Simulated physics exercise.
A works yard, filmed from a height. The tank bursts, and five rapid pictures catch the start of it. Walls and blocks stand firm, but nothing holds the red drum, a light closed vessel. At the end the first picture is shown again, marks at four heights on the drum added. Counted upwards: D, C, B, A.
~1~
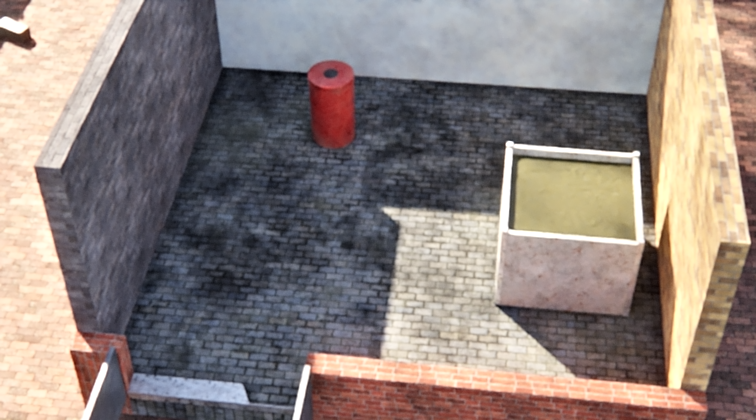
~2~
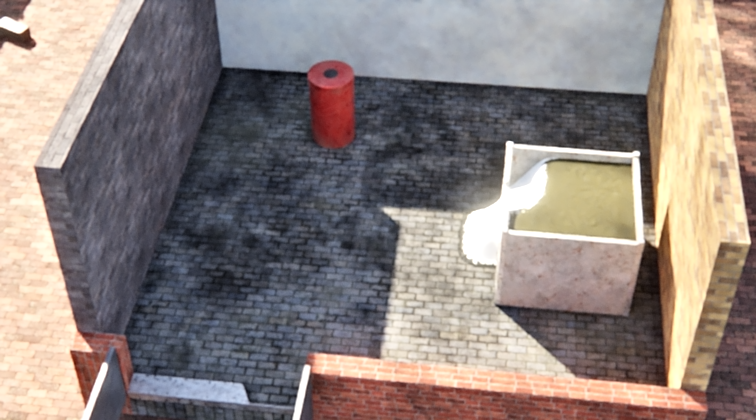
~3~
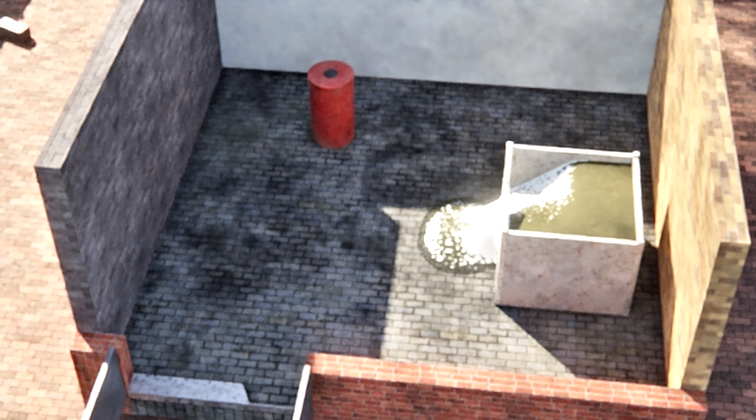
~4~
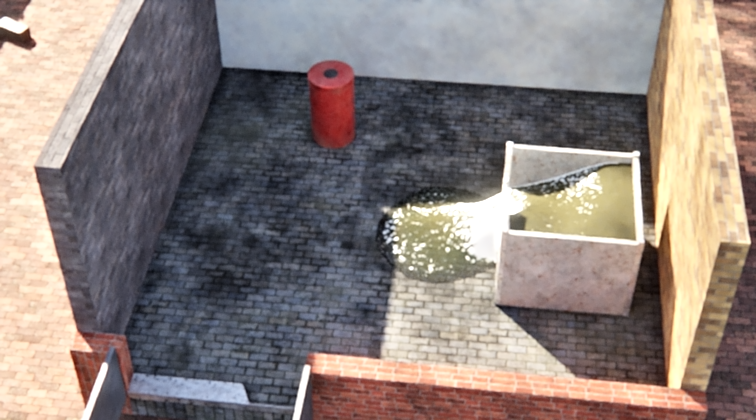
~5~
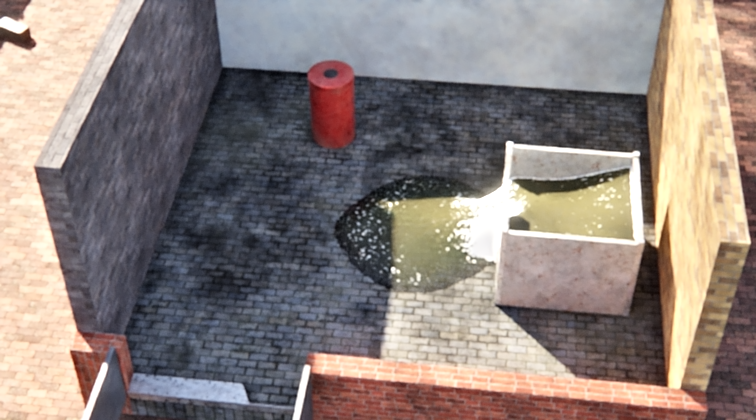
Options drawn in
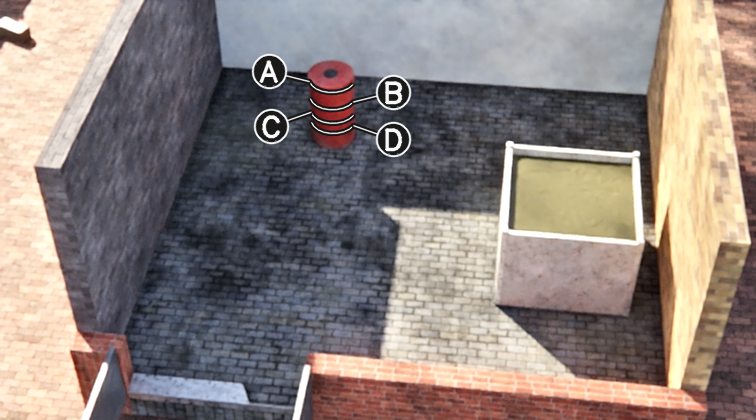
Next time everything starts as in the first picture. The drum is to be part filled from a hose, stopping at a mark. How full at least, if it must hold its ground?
That is level D.
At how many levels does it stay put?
All of them.
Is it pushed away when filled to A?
No, not at all.
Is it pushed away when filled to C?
No, that is safe.
On the marked copy, A at (328, 92); B at (329, 109); C at (329, 123); D at (330, 133); from the bottom up D, C, B, A.
Choosing A, it does not move.
Choosing B, it does not move.
Choosing C, it does not move.
Choosing D, it shifts by a finger or two and stays.
